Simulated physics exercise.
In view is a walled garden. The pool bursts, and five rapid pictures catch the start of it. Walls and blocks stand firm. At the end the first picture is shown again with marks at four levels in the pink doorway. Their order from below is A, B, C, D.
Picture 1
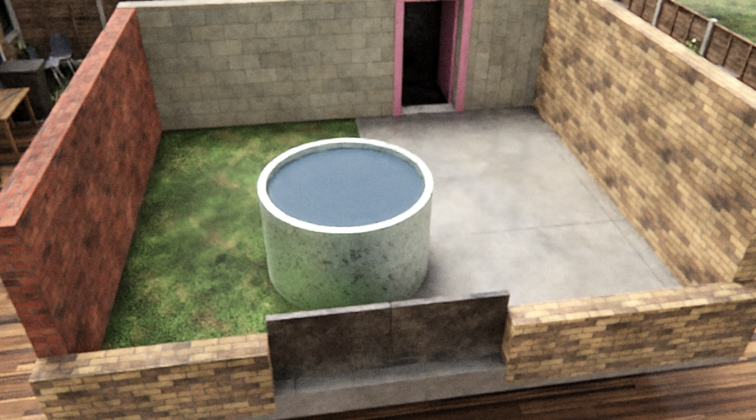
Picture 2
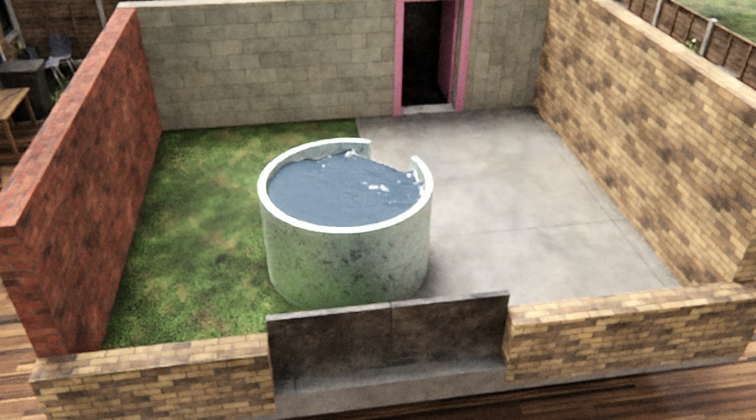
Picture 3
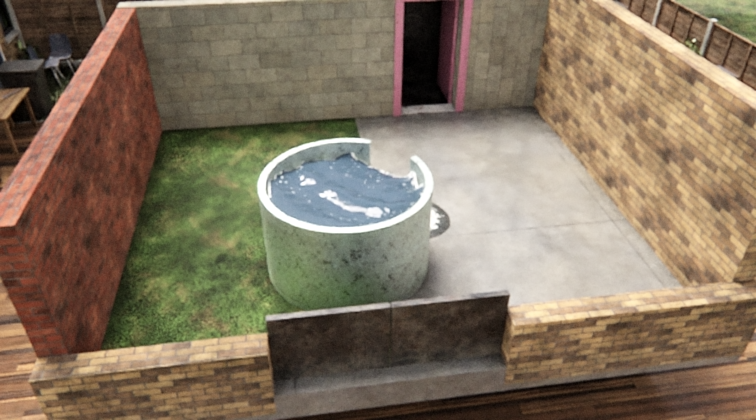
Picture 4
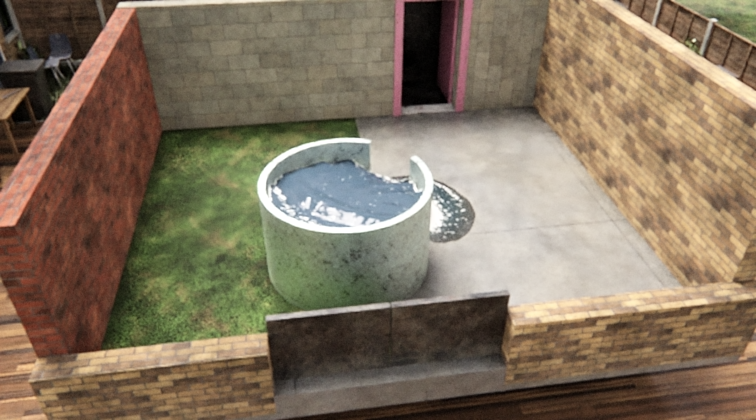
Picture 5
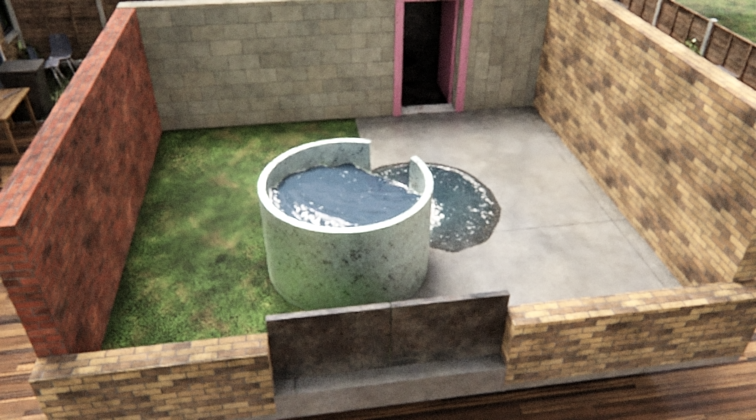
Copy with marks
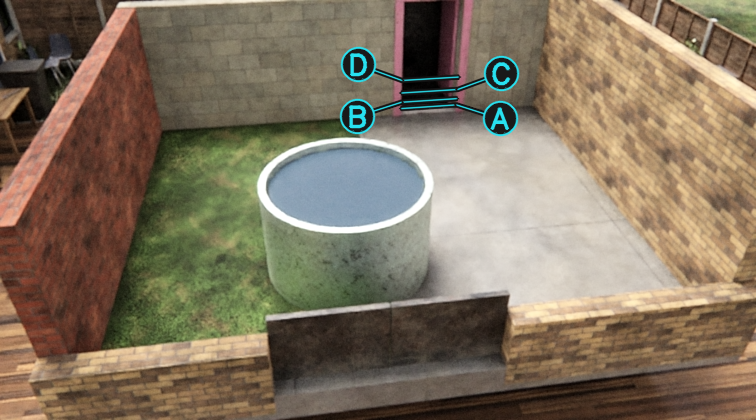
A round, pale tank full of water in a walled garden opened at the back, and the water churned inside as some poured out, spreading a puddle across the grey paving to the right.
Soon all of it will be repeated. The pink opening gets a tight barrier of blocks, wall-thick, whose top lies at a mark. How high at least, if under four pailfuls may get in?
B.
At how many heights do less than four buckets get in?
Three.
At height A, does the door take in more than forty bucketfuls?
No, it does not.
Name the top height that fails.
The answer is A.
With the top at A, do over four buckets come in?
Yes, it does.
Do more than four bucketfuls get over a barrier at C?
No.
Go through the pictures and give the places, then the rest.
Water in the pool at rest, its middle at (346, 187); foot of the pink doorway at (428, 113); shut gate at (390, 315).
Water covers 1 % of the ground, its front hidden from here.
Water covers 2 % of the ground and shows as far out as (440, 224).
Water covers 5 % of the ground and shows as far out as (432, 181).
Water covers 9 % of the ground and shows as far out as (465, 174).
On the marked copy, A at (429, 106); B at (429, 100); C at (429, 91); D at (430, 78); from the bottom up A, B, C, D.
With A, about 13 bucketfuls get in.
With B, a bucket or two gets in.
With C, nothing gets over.
With D, nothing gets over.
